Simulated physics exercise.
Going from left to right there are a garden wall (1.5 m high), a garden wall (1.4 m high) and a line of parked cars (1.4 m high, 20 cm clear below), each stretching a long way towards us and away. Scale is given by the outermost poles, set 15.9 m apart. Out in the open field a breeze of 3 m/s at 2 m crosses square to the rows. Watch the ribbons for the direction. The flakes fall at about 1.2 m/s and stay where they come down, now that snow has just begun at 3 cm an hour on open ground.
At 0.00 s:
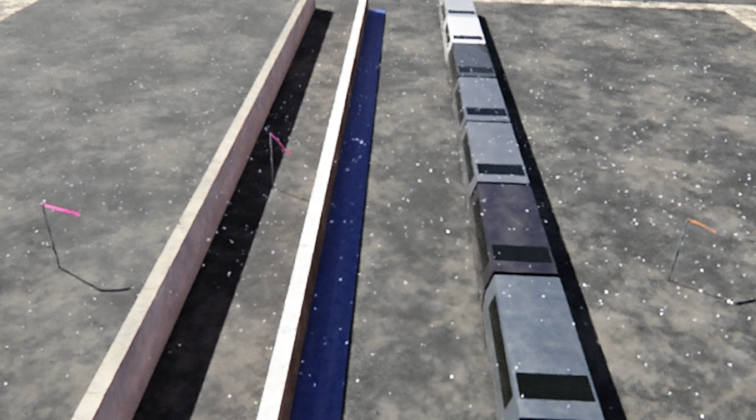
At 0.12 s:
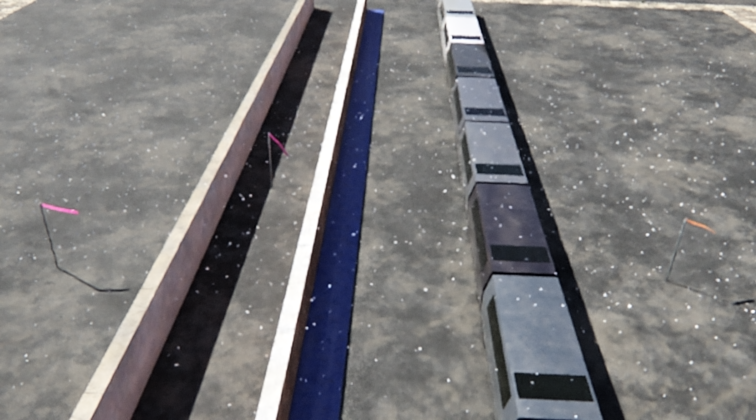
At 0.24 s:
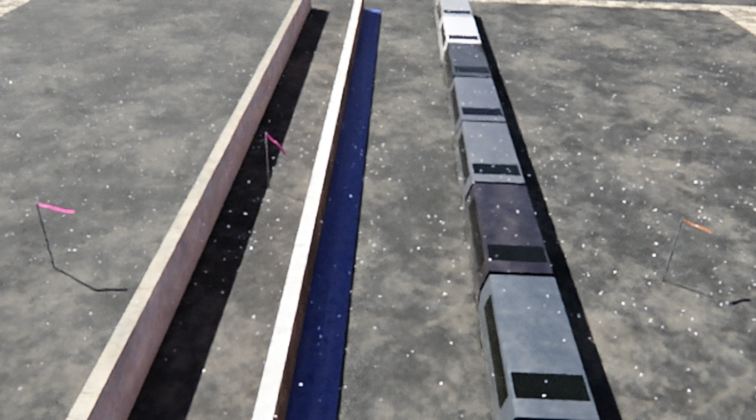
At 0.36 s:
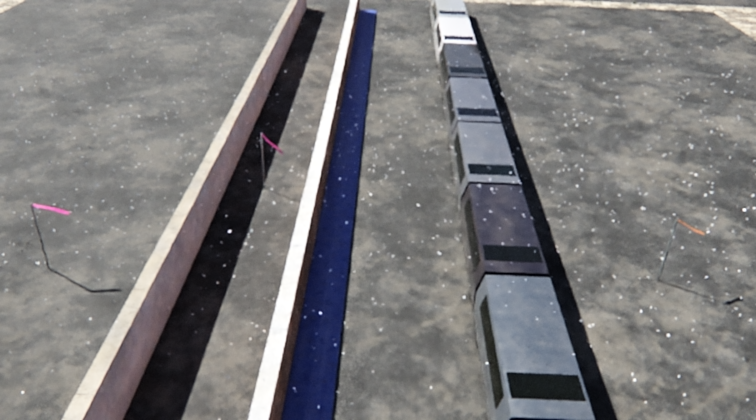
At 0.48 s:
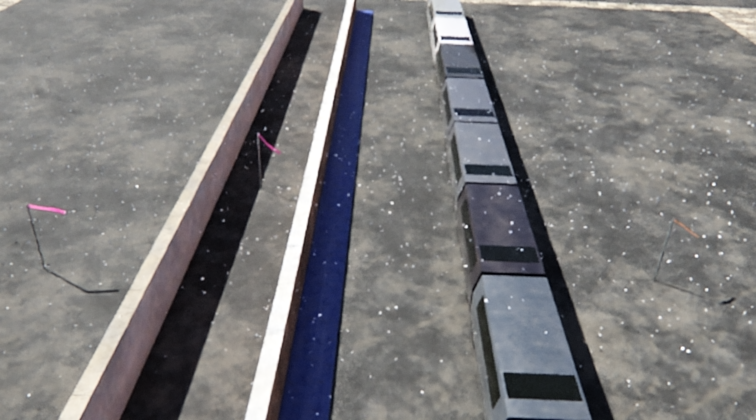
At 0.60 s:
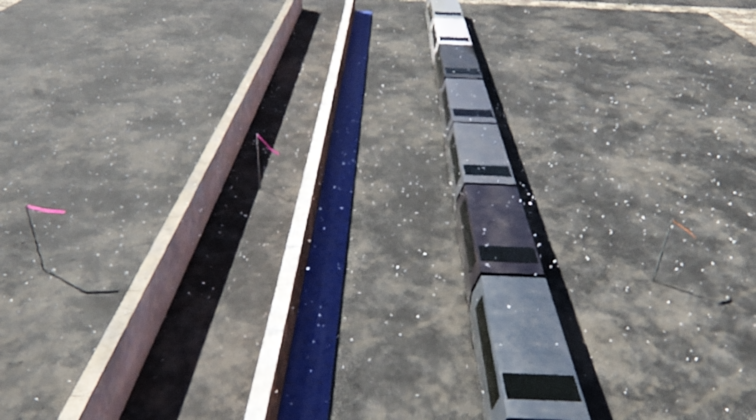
On open ground, small ribbons flutter rightward while snow drifts past walls and parked cars.
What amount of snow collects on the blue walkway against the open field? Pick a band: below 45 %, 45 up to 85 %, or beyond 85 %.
I would say more than 85 %.
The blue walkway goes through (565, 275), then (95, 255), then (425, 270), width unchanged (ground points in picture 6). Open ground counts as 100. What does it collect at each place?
In turn about 90 %, 100 %, 90 %.
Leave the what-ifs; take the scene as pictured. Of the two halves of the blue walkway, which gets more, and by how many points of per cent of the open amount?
More on the right-hand part: About 10 points.
After 10 minutes open ground has 5 mm and the blue walkway 5 mm.
After 30 minutes open ground has 15 mm and the blue walkway 14 mm.
After 60 minutes open ground has 30 mm and the blue walkway 29 mm, so the blue walkway has 96 % of the open amount; the left half of it has 90 %, the right half 101 %.
